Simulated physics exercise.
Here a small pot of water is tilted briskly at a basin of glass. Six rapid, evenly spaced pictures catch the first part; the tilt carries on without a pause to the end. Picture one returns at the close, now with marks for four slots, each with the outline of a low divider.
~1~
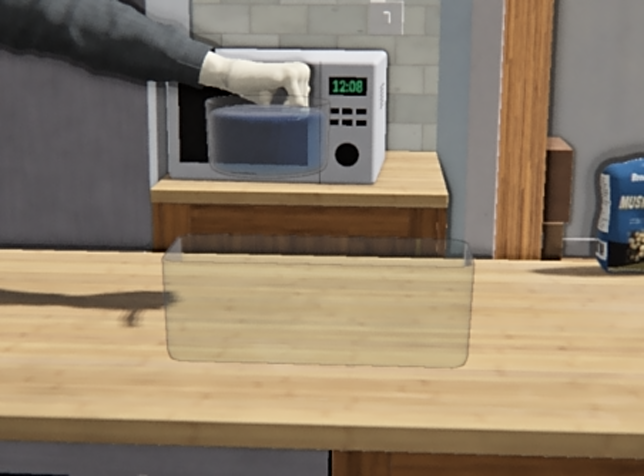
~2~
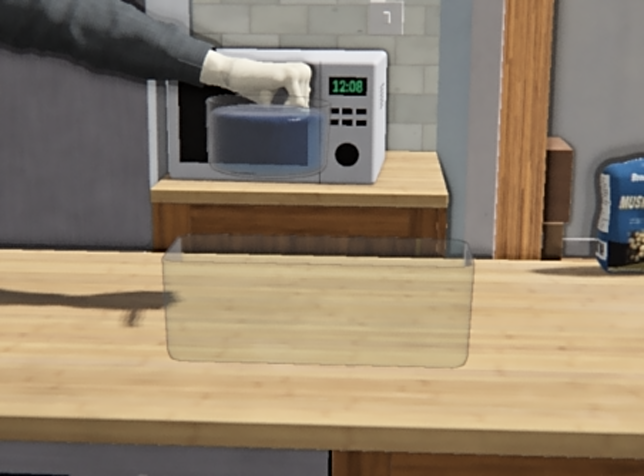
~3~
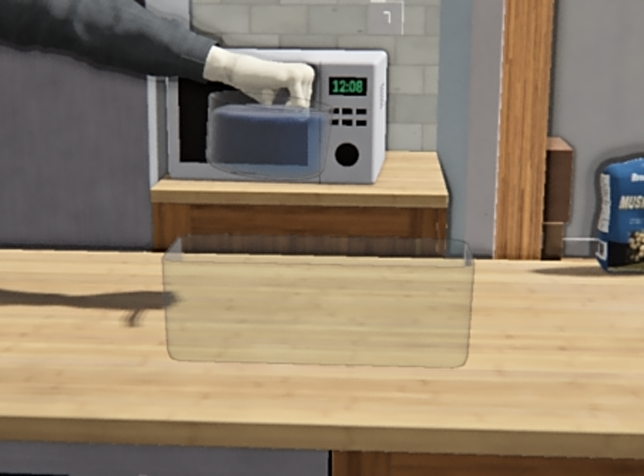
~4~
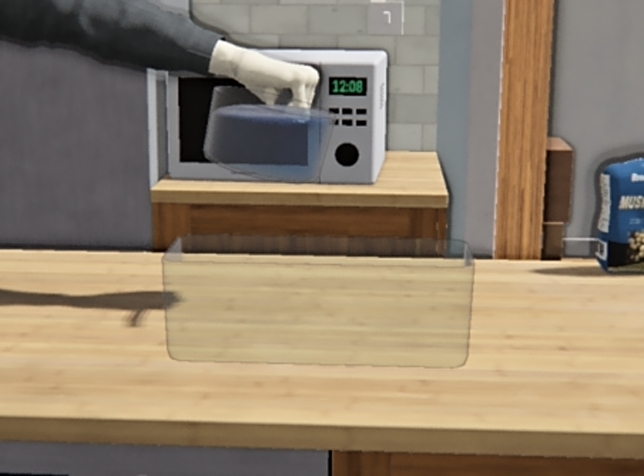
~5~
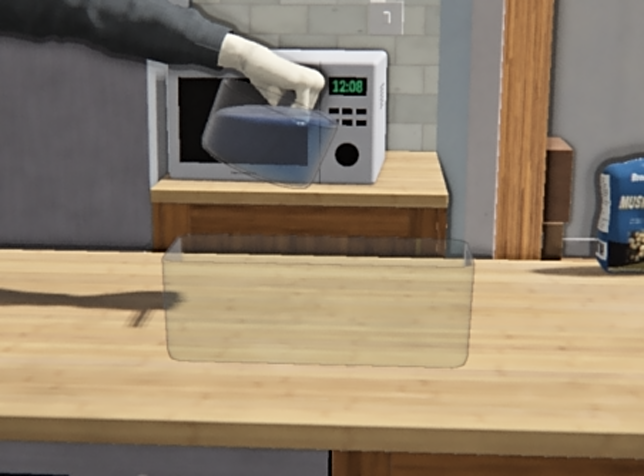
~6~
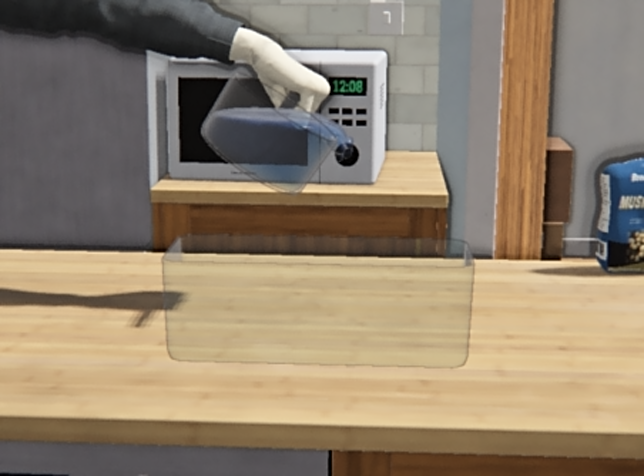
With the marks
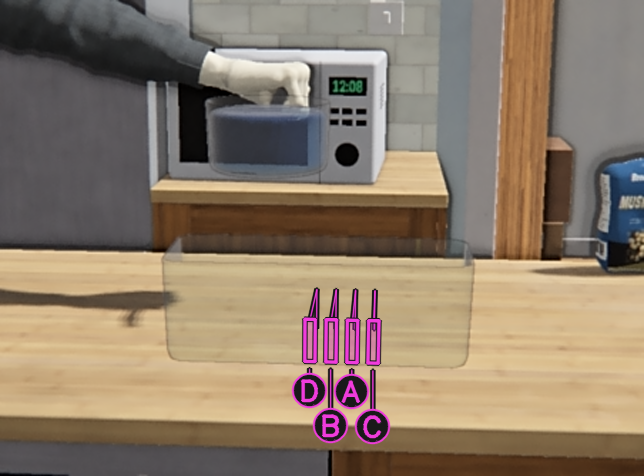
A clear container of blue water, held from above by a pale gloved hand, stayed upright at first, then tilted steadily to the right above an empty glass basin on a wooden counter.
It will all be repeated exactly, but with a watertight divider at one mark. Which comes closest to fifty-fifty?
Choose C.
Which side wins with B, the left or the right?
The right one.
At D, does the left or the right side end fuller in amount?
The right one.
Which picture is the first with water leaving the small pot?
In picture 5.
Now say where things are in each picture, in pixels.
Upright, lip at (328, 101); basin from (168, 359) to (468, 366); nothing has left yet.
Upright, lip at (329, 103); nothing has left yet.
Tipped about 6°, lip at (331, 108); nothing has left yet.
Tipped about 13°, lip at (334, 115); nothing has left yet.
Tipped about 22°, lip at (336, 126); water is over the lip, down to (336, 126).
Tipped about 33°, lip at (336, 139); water is over the lip, down to (340, 156).
On the marked copy, A at (351, 369); B at (330, 369); C at (372, 370); D at (309, 368).
Choosing A, about 29 % ends left of the wall and 71 % right of it.
Choosing B, about 14 % ends left of the wall and 86 % right of it.
Choosing C, about 49 % ends left of the wall and 50 % right of it.
Choosing D, about 5 % ends left of the wall and 95 % right of it.
